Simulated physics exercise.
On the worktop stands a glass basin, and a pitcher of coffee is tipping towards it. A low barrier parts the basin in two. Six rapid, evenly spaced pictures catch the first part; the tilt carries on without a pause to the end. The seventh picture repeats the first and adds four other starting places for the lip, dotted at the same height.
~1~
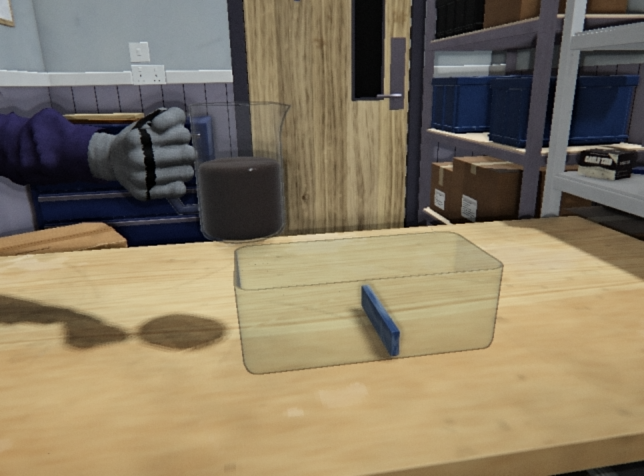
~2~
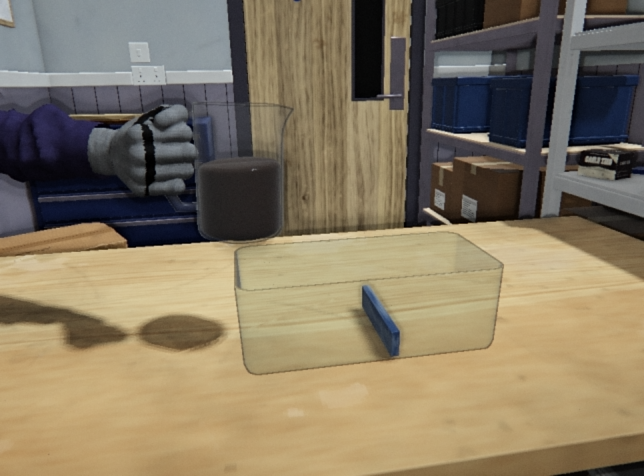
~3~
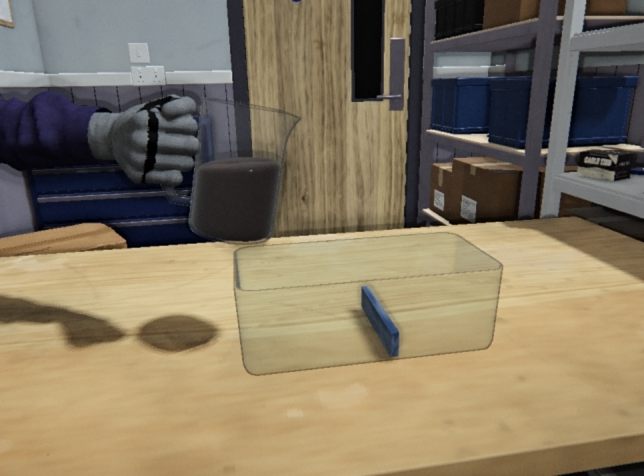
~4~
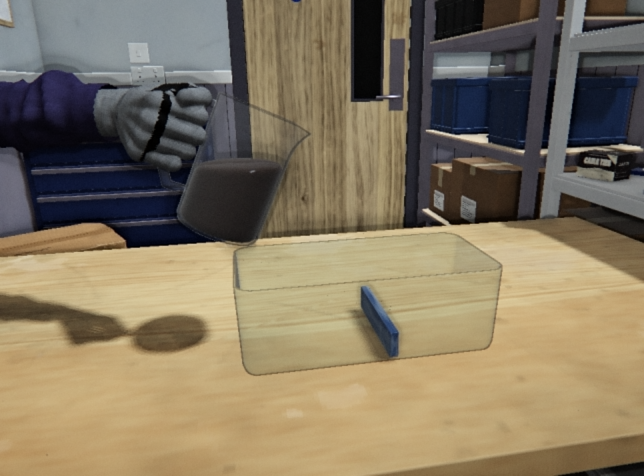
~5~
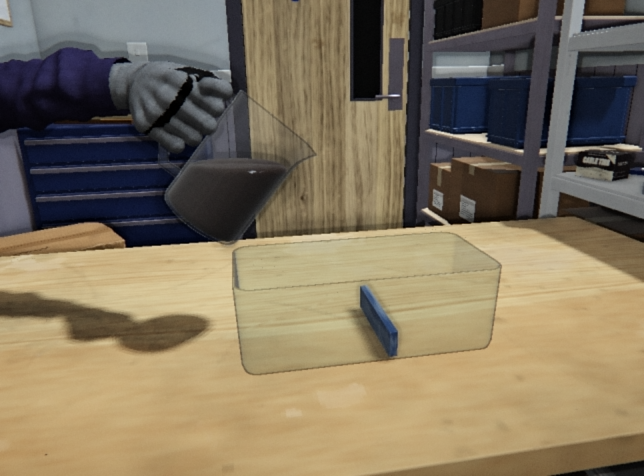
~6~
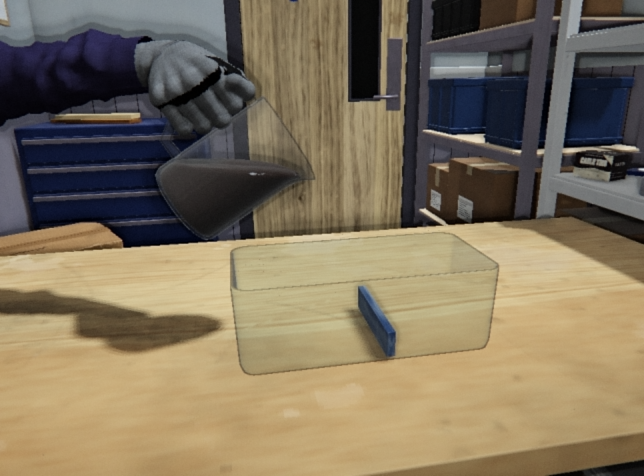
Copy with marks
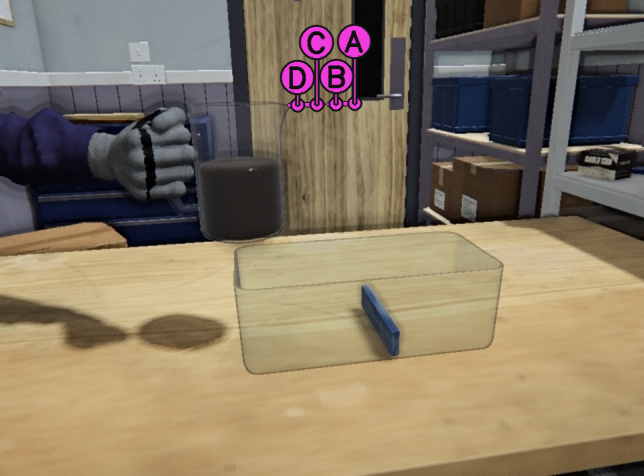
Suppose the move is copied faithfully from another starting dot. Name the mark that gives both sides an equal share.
Use spot C.
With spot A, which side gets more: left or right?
More ends on the right.
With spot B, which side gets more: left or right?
The right one.
On the marked copy, A at (354, 103); B at (336, 104); C at (316, 104); D at (297, 105).
With A, about 9 % ends left of the wall and 89 % right of it; 3 % is lost outside.
With B, about 14 % ends left of the wall and 84 % right of it.
With C, about 56 % ends left of the wall and 44 % right of it.
With D, about 87 % ends left of the wall and 6 % right of it; 7 % is lost outside.
